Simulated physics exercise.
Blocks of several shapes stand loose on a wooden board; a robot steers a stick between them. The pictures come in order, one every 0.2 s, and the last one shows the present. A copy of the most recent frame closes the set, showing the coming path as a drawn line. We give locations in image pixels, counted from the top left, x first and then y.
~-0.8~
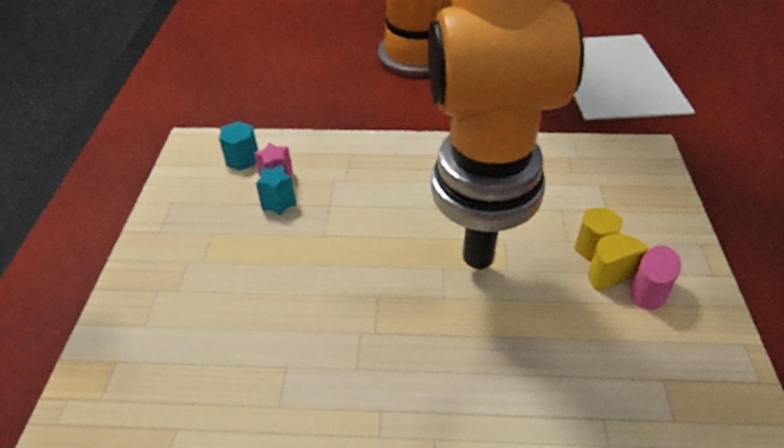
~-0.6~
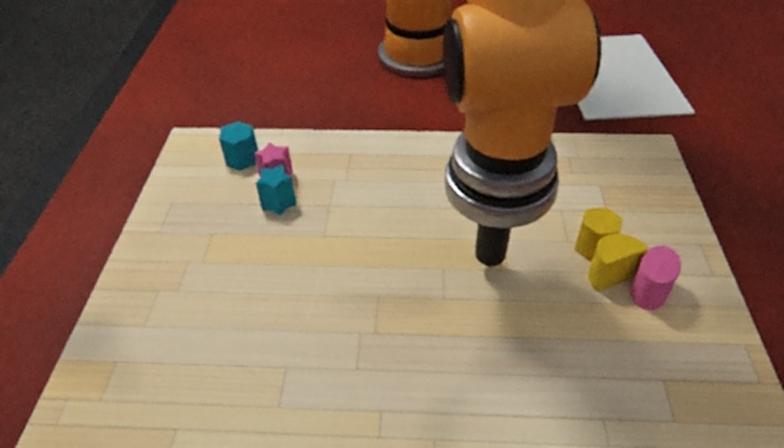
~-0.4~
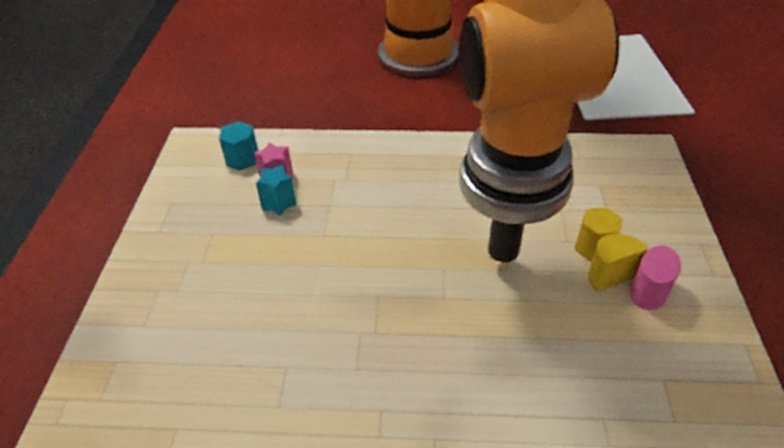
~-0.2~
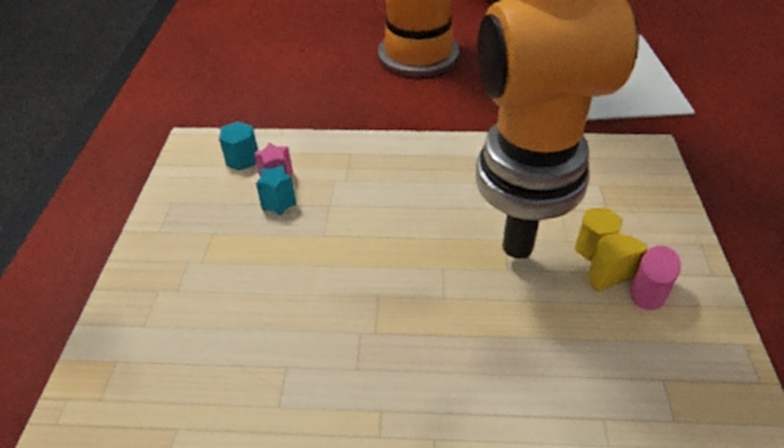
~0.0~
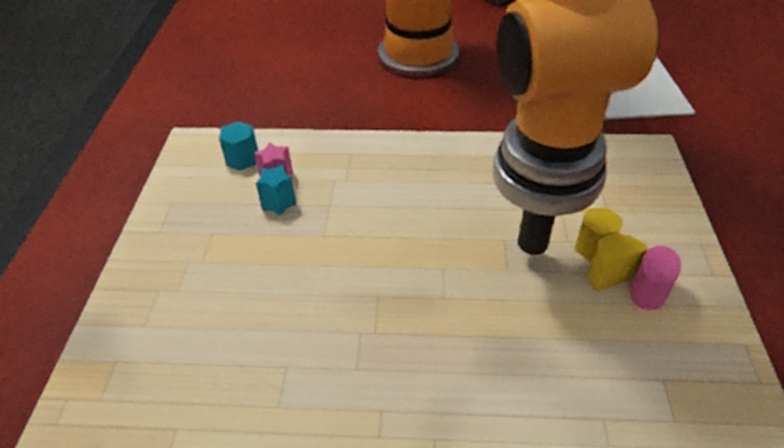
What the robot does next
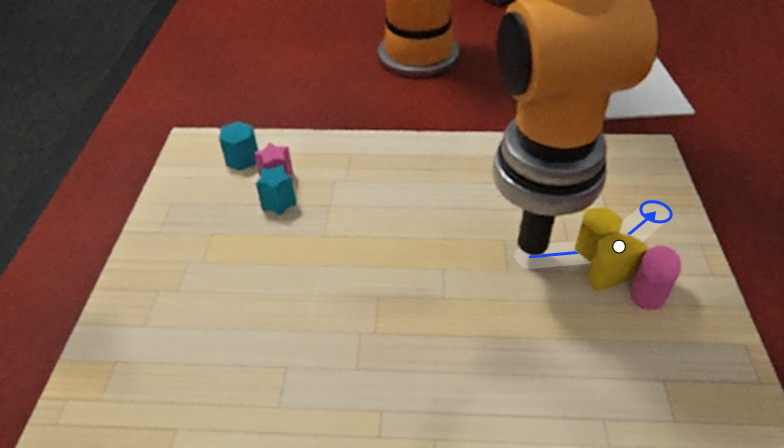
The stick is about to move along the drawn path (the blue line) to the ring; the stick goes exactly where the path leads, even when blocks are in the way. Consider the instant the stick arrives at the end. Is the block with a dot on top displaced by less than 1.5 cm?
That would be a yes.
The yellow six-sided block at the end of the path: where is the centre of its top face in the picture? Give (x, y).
Its top face will be centred at roughly (695, 203).
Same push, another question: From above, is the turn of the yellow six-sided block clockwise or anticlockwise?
Answer: Clockwise.
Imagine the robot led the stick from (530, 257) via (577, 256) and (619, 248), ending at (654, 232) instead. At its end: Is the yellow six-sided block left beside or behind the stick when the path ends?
No, I don't think so.
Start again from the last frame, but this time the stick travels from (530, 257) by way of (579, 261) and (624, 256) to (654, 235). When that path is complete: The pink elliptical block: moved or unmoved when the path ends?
The push reaches it.
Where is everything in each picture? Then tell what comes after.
In the first picture, lower end of the stick (478, 259), tops of blocks, yellow six-sided block (603, 220), yellow D-shaped block (619, 247).
In the second picture, stick (490, 256), blocks as before.
In the third picture, stick (503, 253), blocks as before.
In the fourth picture, stick (517, 249), blocks as before.
In the fifth picture, stick (533, 245), yellow six-sided block (603, 220), yellow D-shaped block (619, 247).
The drawn path runs from (530, 257) by way of (583, 252) and (626, 236) to (656, 212); the dot is on the yellow D-shaped block.
On the path given first. One third of the way, stick (588, 240); yellow six-sided block (626, 217).
Two thirds of the way, stick (632, 223); yellow six-sided block (673, 207), turned 25° clockwise.
At the end, stick (661, 200); yellow six-sided block (695, 203), turned 80° clockwise; yellow D-shaped block not moved.
